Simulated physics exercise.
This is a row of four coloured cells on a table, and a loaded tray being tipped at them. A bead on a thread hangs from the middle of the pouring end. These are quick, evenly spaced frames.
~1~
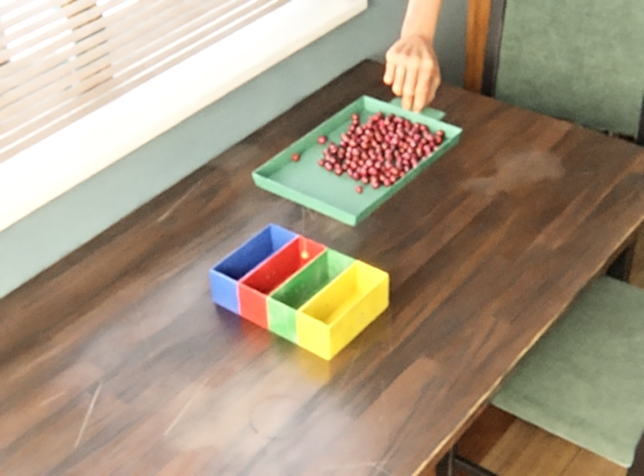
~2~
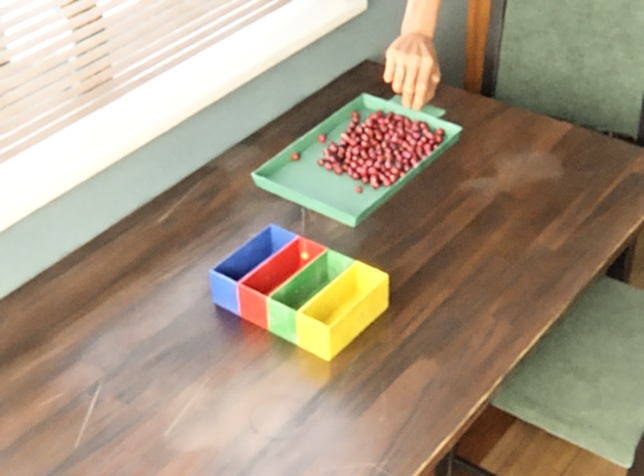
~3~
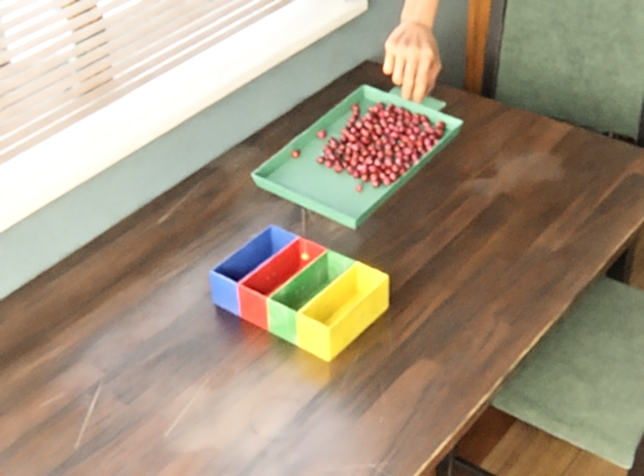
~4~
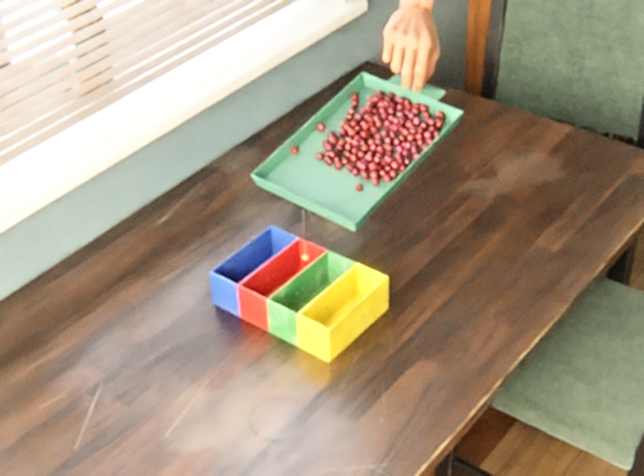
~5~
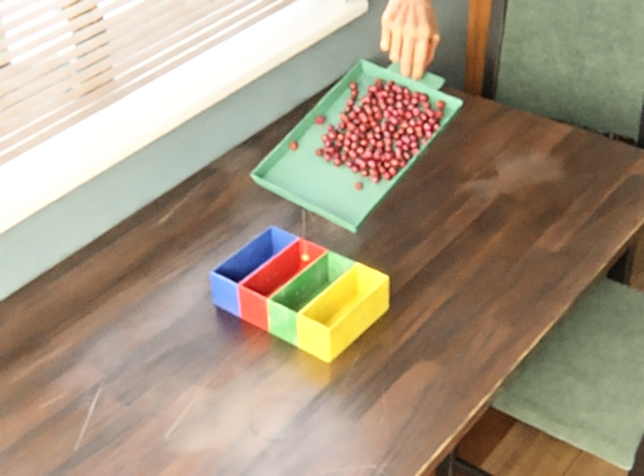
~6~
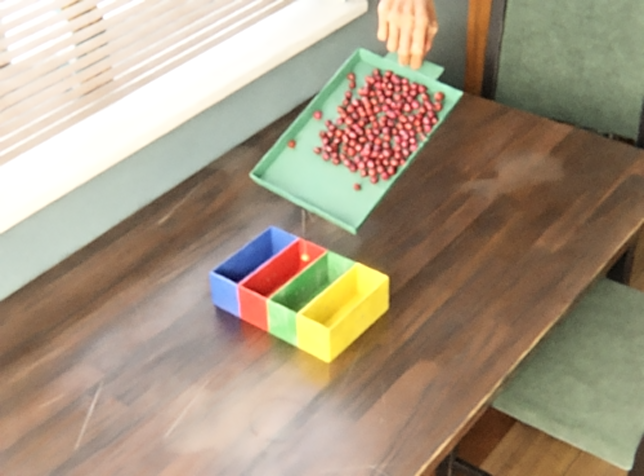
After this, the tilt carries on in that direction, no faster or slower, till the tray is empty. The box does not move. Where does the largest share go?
The yellow cell gets the most.
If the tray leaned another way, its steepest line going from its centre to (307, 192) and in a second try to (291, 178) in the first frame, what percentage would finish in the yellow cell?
Near 10 % and 0 %.
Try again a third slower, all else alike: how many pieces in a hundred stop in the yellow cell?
It comes to 50 per cent or so.
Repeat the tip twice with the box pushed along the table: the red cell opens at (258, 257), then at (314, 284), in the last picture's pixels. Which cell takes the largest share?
The first try: The yellow one. The second: The cell in green.
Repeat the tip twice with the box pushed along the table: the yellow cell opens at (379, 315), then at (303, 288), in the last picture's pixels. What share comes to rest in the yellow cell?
Roughly 10 per cent, and 20 per cent.
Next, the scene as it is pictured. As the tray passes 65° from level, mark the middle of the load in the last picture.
Roughly at (335, 200).
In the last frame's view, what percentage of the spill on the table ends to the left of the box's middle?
About 30 per cent.
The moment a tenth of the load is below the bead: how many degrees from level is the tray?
At about 75°.
Soon, tray tipped steeply; nearly all on the tray; a stray few in the yellow cell; a small part falling or outside the box.
A while on, tray tipped past a quarter turn; about a quarter on the tray; about a quarter in the yellow cell; a small part in the green cell; a stray few in the red cell; about a third falling or outside the box.
Towards the end, tray tipped past a quarter turn; about half in the yellow cell; about a quarter in the green cell; a small part in the red cell; about a quarter falling or outside the box.
Finally, tray tipped past a quarter turn; about half in the yellow cell; about a quarter in the green cell; a small part in the red cell; none in the blue cell; about a quarter outside the box.
